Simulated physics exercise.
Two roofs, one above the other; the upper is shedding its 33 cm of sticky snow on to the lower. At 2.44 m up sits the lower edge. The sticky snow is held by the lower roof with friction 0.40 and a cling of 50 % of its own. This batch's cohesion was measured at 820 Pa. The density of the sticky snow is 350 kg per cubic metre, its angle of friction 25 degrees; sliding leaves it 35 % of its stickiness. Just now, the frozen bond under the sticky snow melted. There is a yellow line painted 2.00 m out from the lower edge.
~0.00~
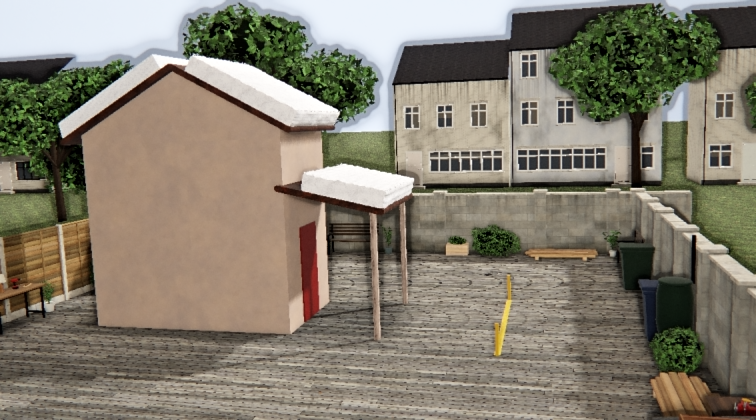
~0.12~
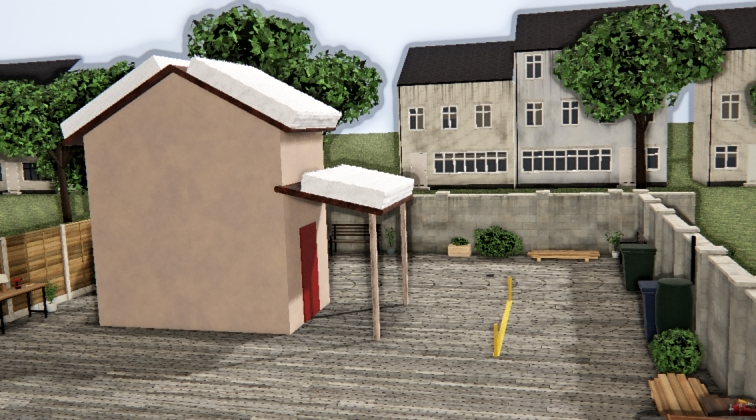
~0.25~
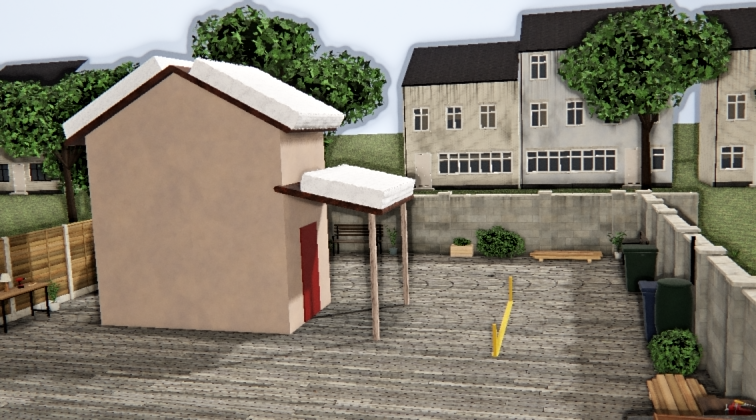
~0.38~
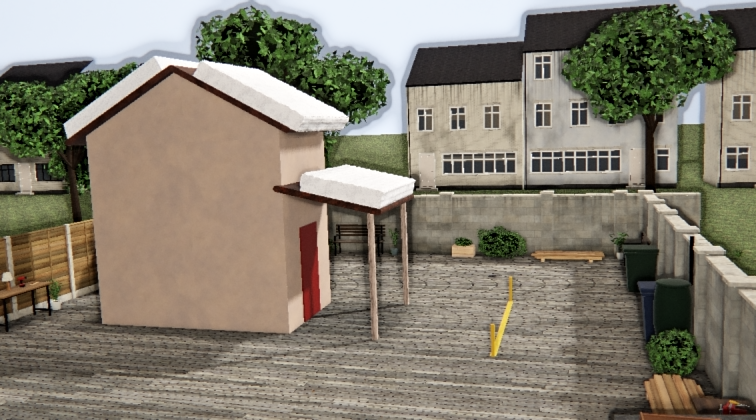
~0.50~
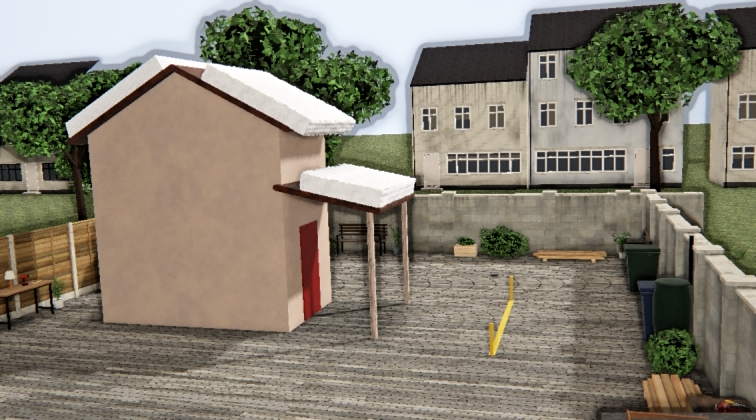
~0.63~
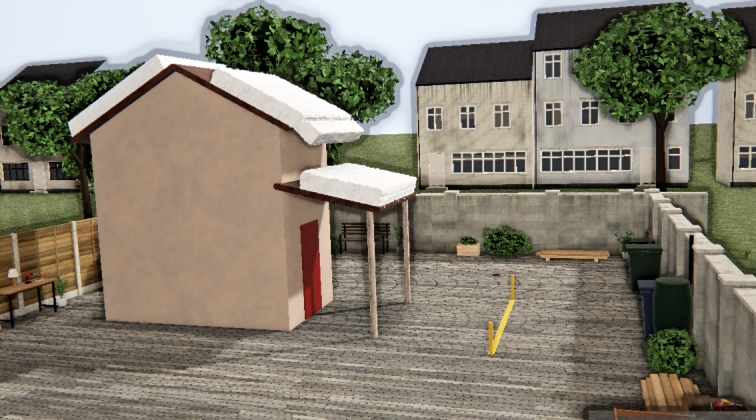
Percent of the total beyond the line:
19 %.
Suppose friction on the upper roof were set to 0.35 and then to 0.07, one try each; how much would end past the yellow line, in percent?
First try 1 per cent, second try 25 per cent.
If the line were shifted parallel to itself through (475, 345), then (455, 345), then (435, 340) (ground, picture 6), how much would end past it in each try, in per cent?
25 %, then 35 %, then 45 %.
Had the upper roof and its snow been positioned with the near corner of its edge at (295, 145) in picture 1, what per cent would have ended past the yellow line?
I'd put it at close to 5 percent.
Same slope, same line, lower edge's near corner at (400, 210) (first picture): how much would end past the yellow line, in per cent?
About 12 %.
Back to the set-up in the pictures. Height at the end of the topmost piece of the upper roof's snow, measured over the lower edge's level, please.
About 0.7 m.
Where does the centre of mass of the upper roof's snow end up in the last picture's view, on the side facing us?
Around (455, 316).
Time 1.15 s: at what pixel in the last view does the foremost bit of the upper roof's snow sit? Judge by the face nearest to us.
It shows up near (365, 173) in the last picture.
After 1.15 s, none is below the lower edge and 0 % is past the line.
After 1.77 s, 13 % is below the lower edge and 0 % is past the line.
After 2.38 s, 54 % is below the lower edge and 12 % is past the line.
After 3.00 s, 67 % is below the lower edge and 19 % is past the line.
After 3.80 s, 67 % is below the lower edge and 19 % is past the line.
